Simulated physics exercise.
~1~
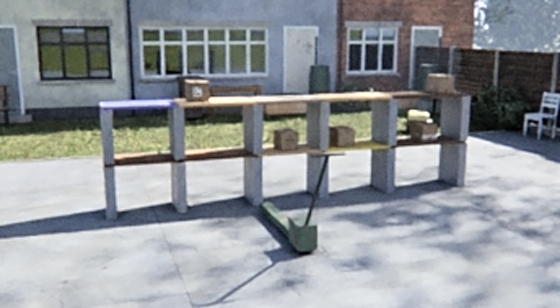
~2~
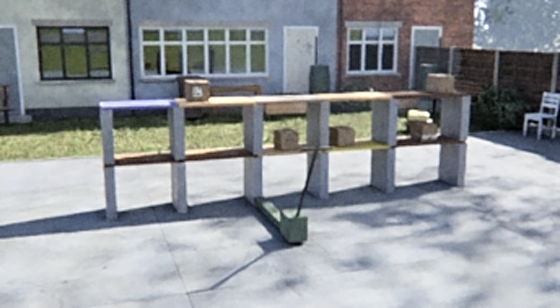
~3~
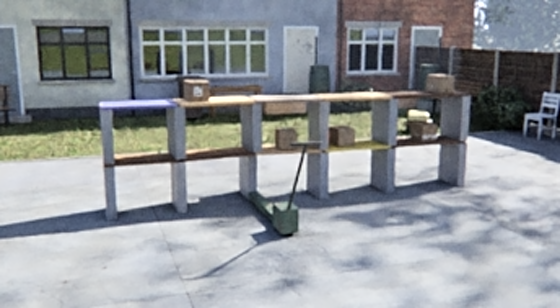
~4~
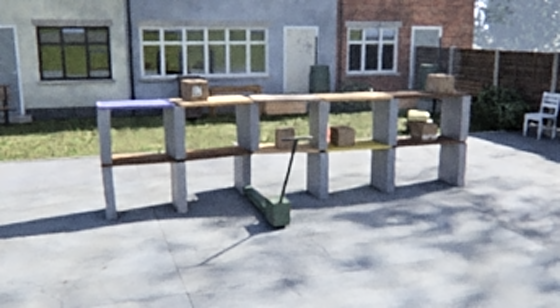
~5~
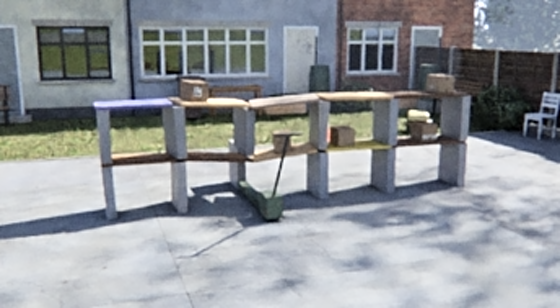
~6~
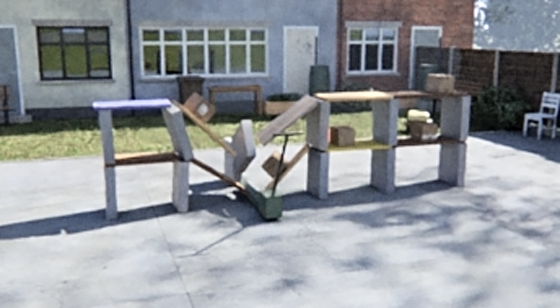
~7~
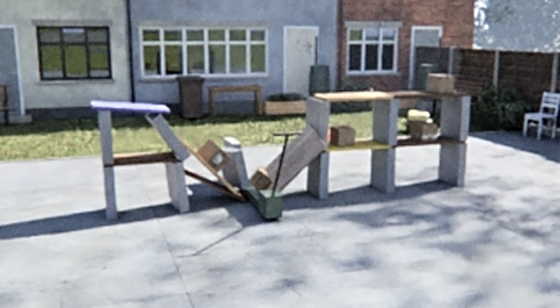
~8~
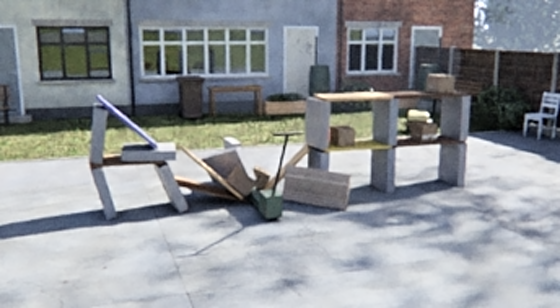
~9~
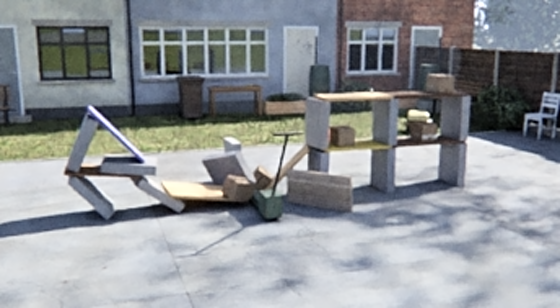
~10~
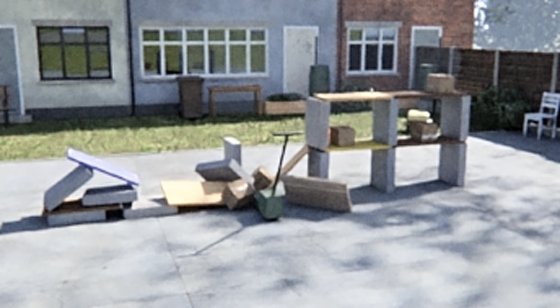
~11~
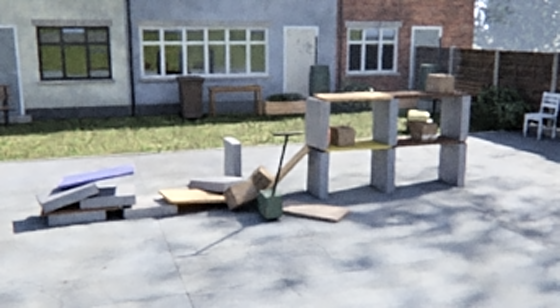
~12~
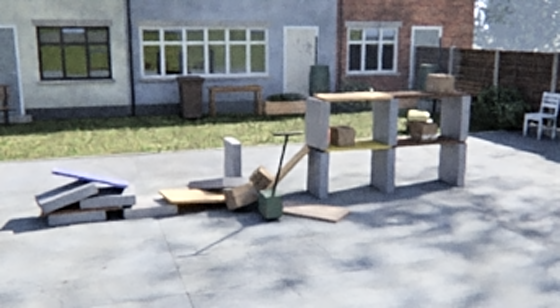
A long two-tier rack of grey upright blocks and boards, with cartons on its shelves, stands on a paved yard before terraced houses, seen from the front by a still camera. A blue board lies on top at the left, and a yellow one sits on the lower tier right of centre. A low green jack with a tall handle slides back and leftward into the base of a middle upright. The middle bays fold inward and crash down, then the left end leans and collapses leftward. The blue board ends tilted on the left heap, while the right section stays standing, yellow board in place.
